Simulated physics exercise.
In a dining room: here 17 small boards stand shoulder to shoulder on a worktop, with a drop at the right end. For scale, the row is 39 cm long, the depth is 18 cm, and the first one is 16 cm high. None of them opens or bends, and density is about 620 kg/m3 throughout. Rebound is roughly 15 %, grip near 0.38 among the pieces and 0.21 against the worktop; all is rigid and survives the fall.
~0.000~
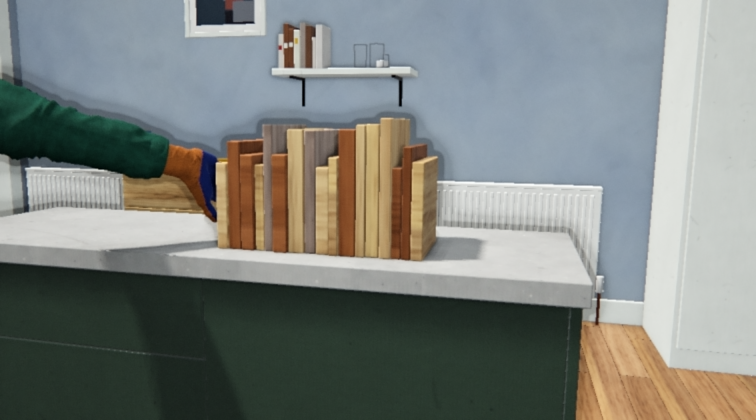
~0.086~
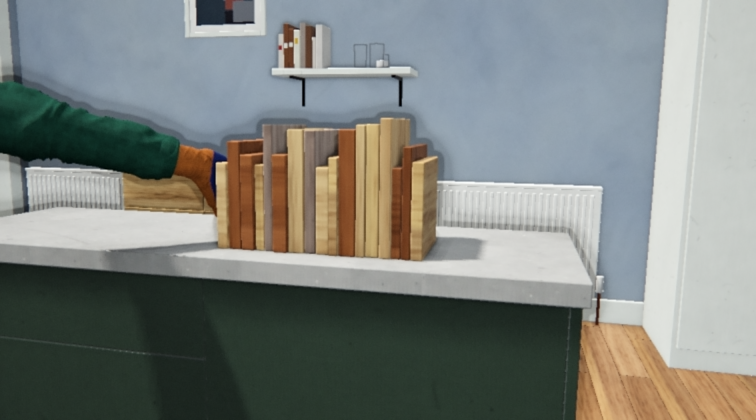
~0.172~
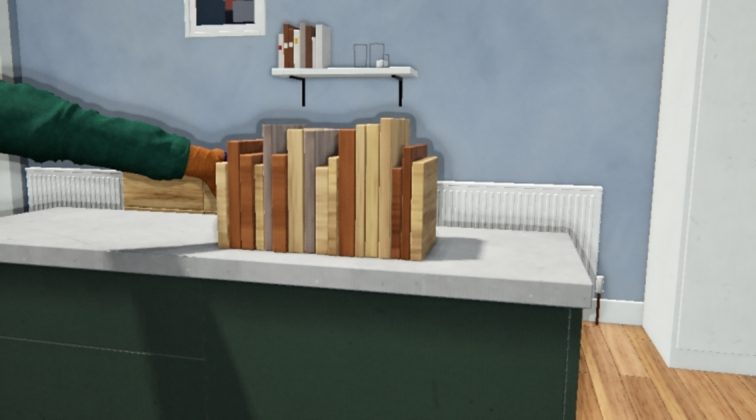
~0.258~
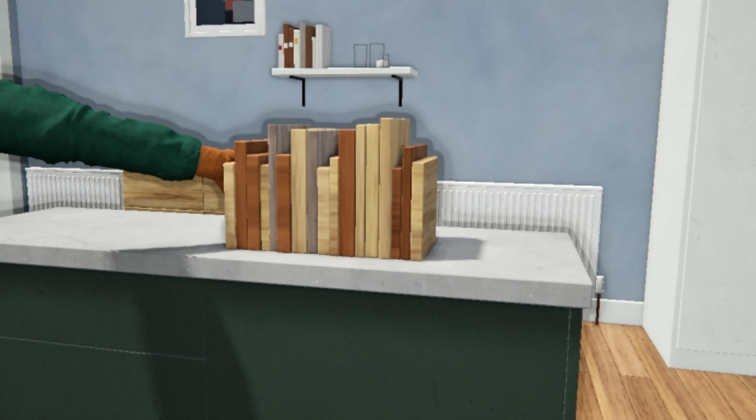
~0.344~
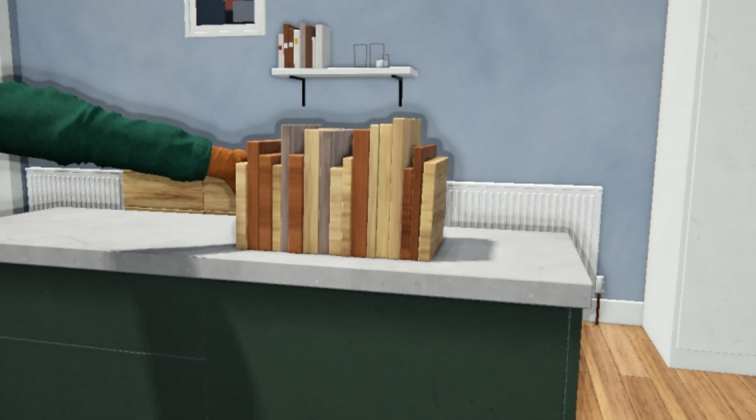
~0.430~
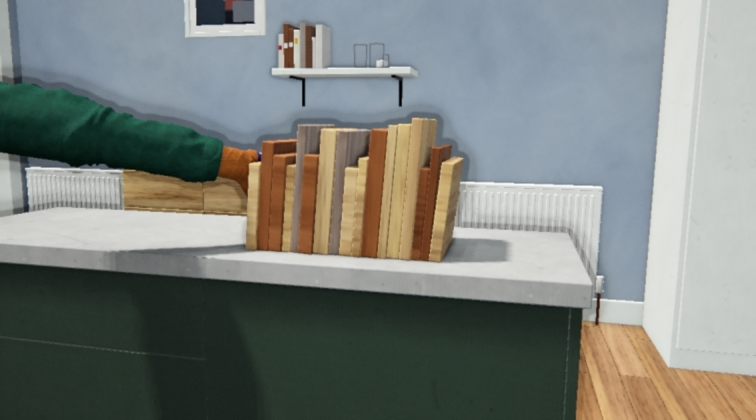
A hand in a green sleeve reached in from the left and pushed the end of a row of upright wooden boards on a worktop, sliding the whole row a little to the right, with some leaning slightly.
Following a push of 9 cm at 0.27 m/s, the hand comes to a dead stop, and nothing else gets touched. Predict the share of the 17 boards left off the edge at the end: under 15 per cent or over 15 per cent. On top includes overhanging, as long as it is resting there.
The share left off the edge is fewer than 15 in 100.
By 0.49 s, none of the 17 boards off the edge, 17 disturbed.
When it is over (1.3 s), none of the 17 boards off the edge, 17 disturbed. That is 0 per cent.
